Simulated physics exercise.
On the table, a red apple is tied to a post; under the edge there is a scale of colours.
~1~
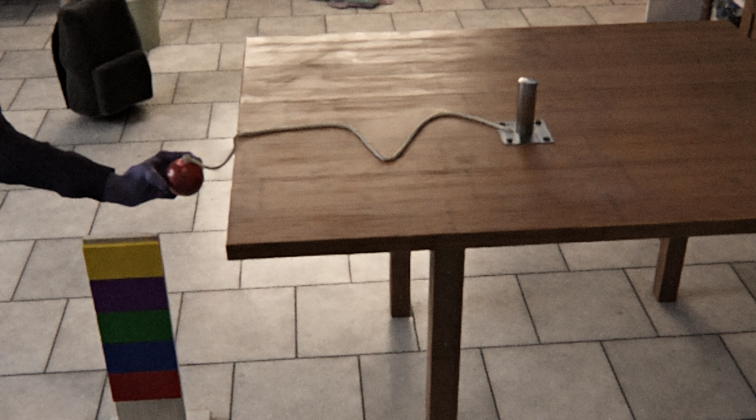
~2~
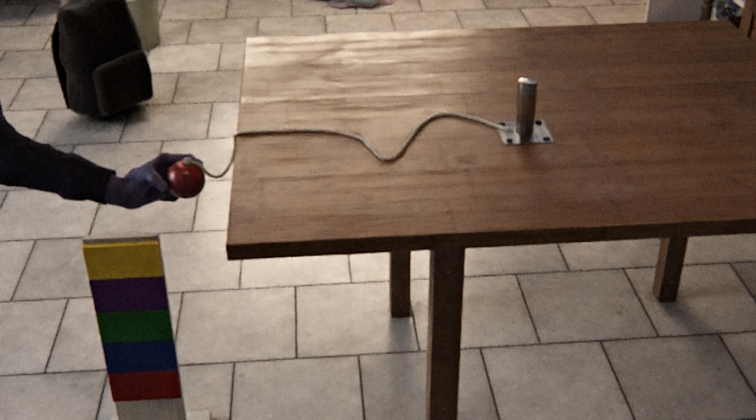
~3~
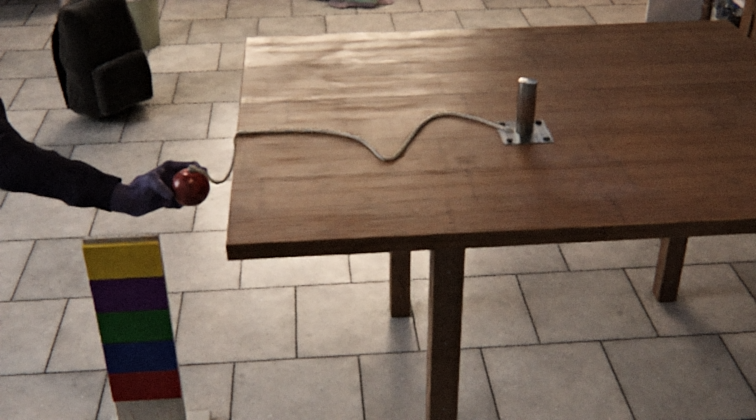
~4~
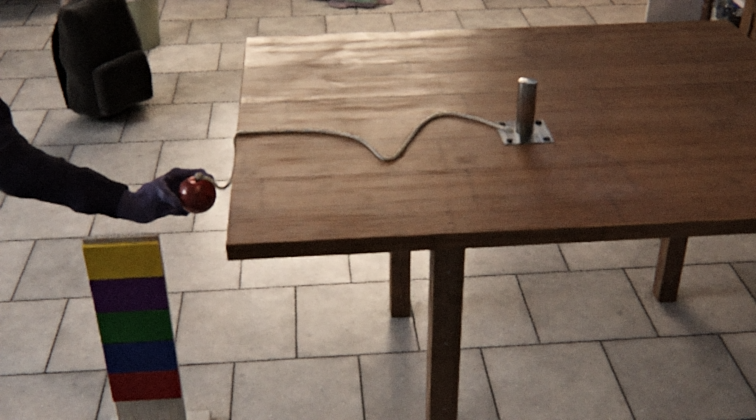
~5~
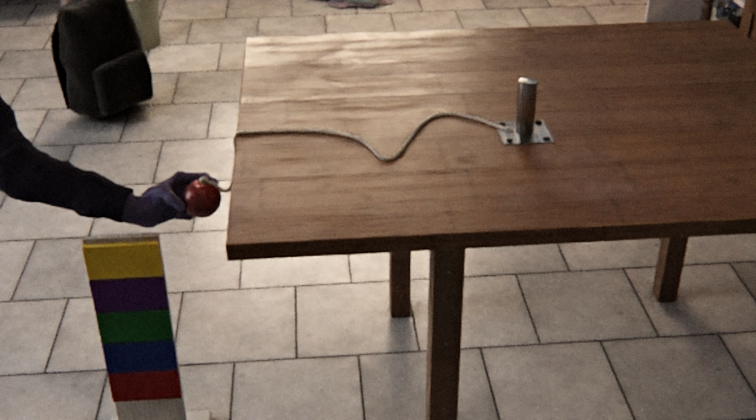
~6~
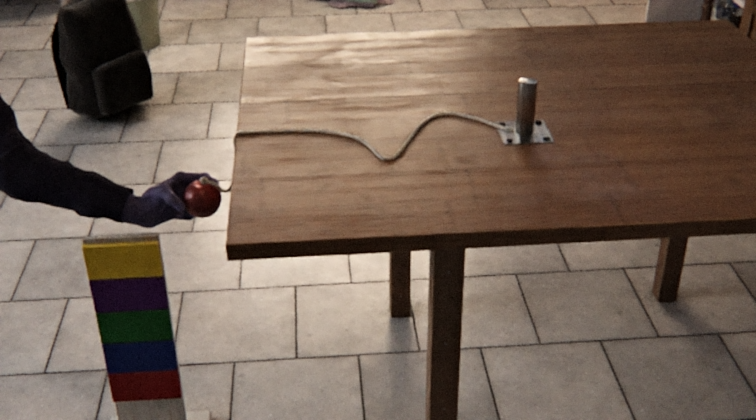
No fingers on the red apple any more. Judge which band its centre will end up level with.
I would say green.
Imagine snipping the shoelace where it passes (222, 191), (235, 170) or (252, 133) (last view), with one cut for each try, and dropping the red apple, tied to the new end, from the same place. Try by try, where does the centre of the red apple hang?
Respectively (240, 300), (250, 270) and (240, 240).
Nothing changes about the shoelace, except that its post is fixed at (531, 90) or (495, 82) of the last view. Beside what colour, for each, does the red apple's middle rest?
Case by case: Purple, then green.
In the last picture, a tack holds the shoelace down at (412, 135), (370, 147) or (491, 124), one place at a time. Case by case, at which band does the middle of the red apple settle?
Each in turn comes out as purple, yellow, green.
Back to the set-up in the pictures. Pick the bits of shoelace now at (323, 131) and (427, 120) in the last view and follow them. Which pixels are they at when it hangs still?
Near (235, 169) and (409, 138).
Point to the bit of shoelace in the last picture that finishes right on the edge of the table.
Approximately at (336, 133) in the final frame.
Early on, apple near (256, 293); level with purple.
Midway, apple near (257, 340); level with green.
Finally, apple near (245, 333); level with green. The green one.
